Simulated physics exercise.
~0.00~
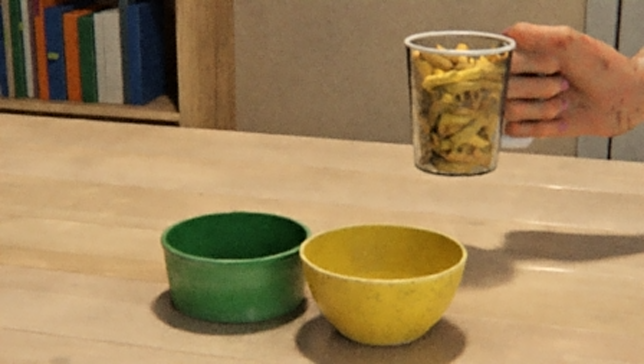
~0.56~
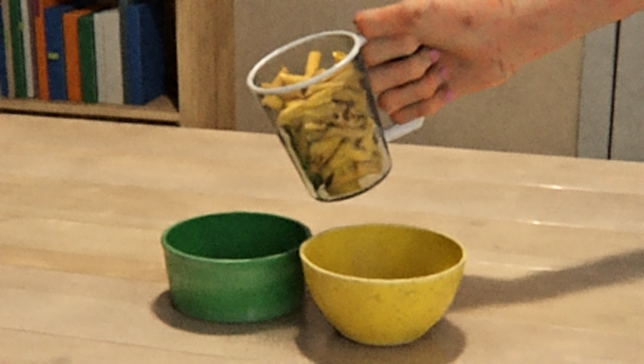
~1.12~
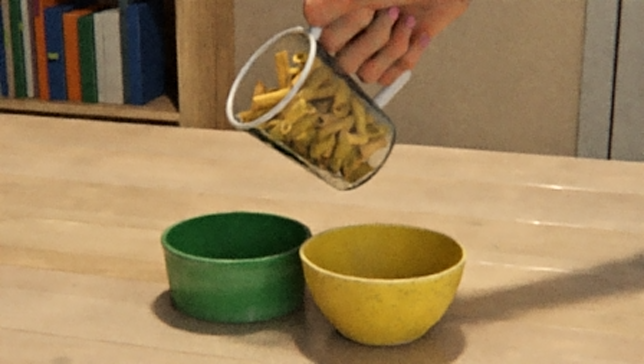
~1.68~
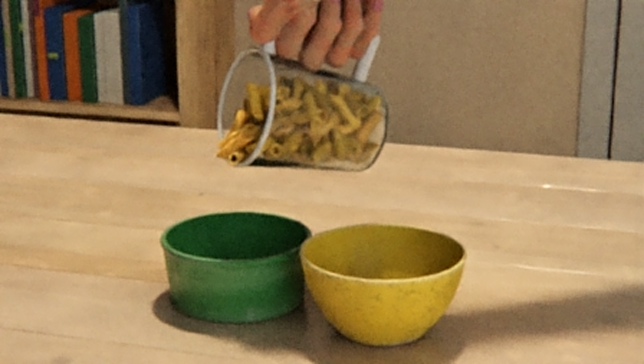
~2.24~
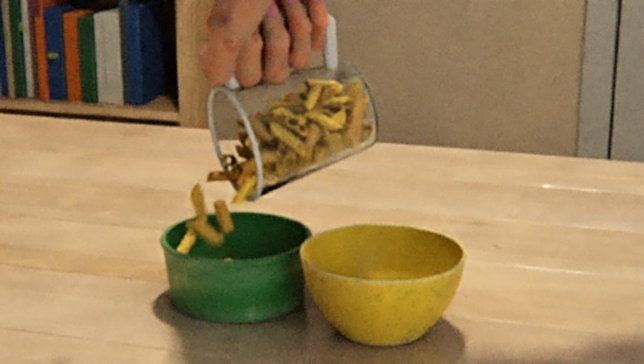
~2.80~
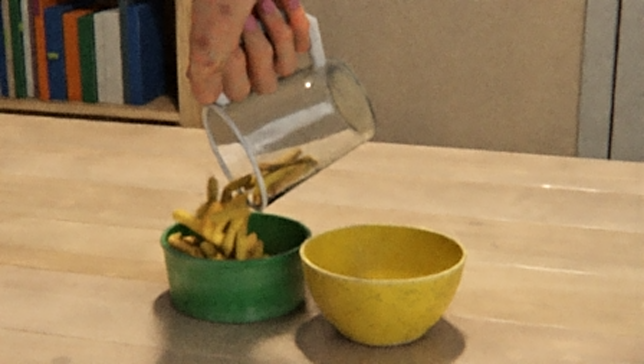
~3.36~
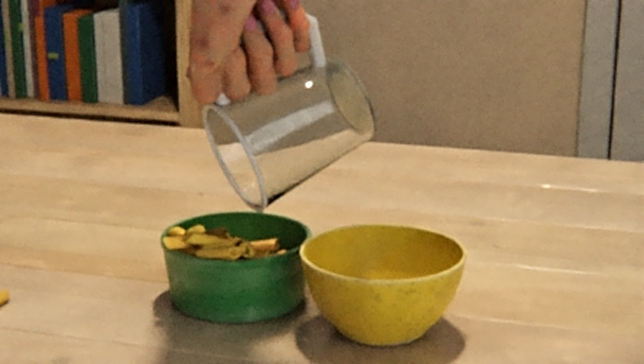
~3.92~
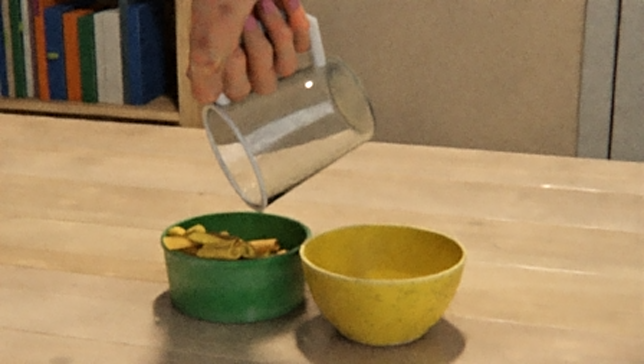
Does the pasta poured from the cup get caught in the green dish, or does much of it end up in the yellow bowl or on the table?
The green dish catches practically all of the pasta. The yellow bowl stays empty, and no more than a stray piece is seen on the table.
The clip opens with a hand holding a clear cup of dry pasta above a wooden table, where a green dish stands beside a yellow bowl. The hand carries the cup left, tipping its mouth toward the left as it goes. Once the cup lies on its side, pieces gather at the rim and begin dropping into the green dish. The cup tilts further and the rest slides out in a heap. A stray piece shows briefly at the table's left edge. Finally the empty cup hangs still, the green dish holds the pasta, and the yellow bowl stays empty.
